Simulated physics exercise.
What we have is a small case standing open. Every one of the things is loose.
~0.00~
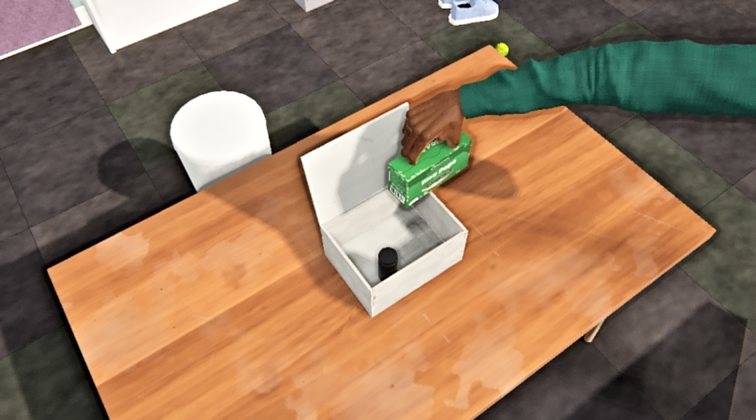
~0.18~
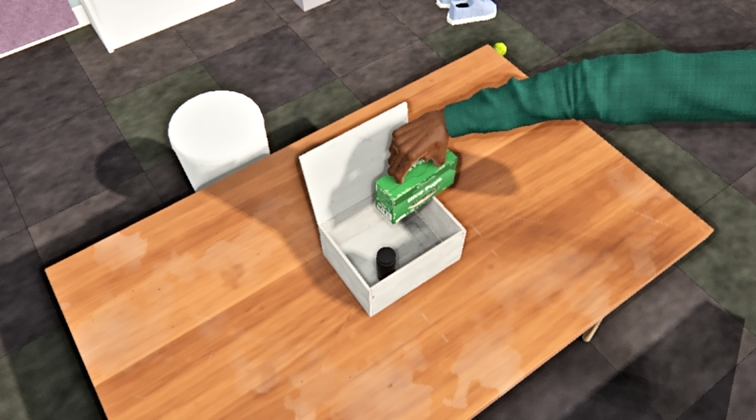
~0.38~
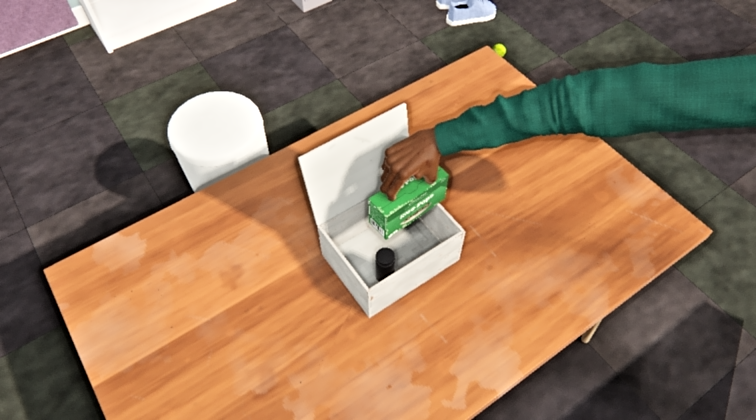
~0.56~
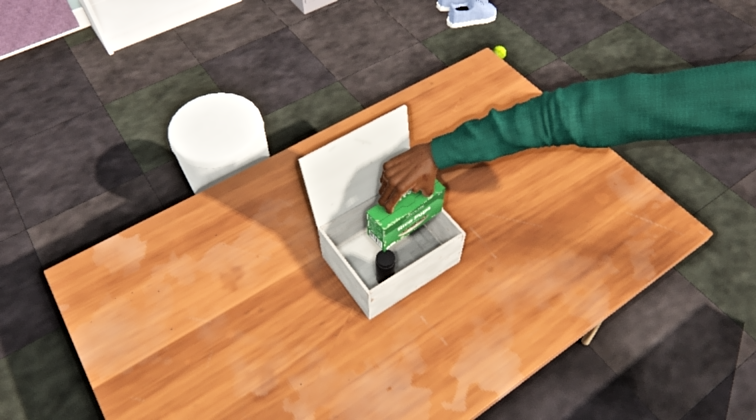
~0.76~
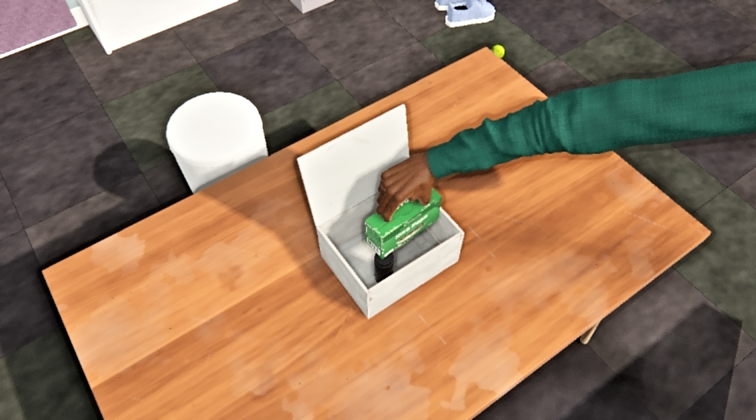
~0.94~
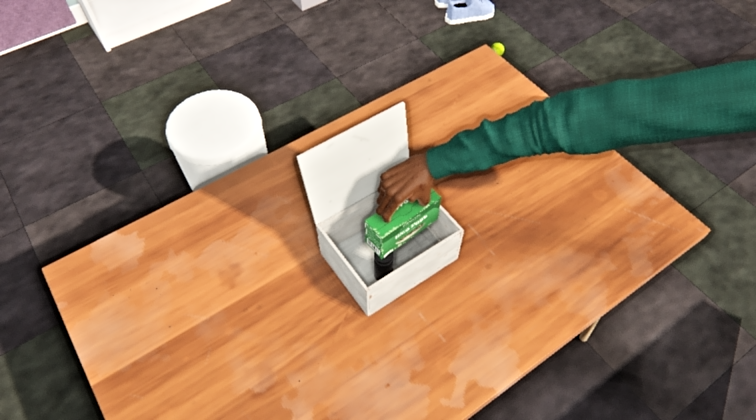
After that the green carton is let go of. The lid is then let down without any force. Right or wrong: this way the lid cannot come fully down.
Wrong, the lid comes fully down.
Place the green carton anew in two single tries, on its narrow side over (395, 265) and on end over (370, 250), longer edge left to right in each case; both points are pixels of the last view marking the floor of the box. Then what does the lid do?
With the first placement the lid is kept from closing; with the second it is kept from closing.
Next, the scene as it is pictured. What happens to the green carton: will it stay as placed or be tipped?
In the end, the green carton winds up askew.
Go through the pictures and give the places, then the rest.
Still above its spot; green carton (430, 165); black shaker (388, 265), in the first frame.
Still above its spot; green carton (416, 182); black shaker (386, 265), in the second frame.
Still above its spot; green carton (408, 199); black shaker (385, 266), in the third frame.
Still above its spot; green carton (406, 211); black shaker (385, 268), in the fourth frame.
Still above its spot; green carton (403, 219); black shaker (384, 267), in the fifth frame.
Put in, still held; green carton (403, 220); black shaker (384, 265), in the sixth frame.
After 1.94 s, lid starting down; green carton on its side near (384, 241).
After 2.64 s, lid 40° above the rim; green carton on its side near (384, 241).
In the end (3.4 s), lid shut; toppled in the box, green carton; black shaker unmoved. At the end, from the last picture's camera, green carton near (384, 241).
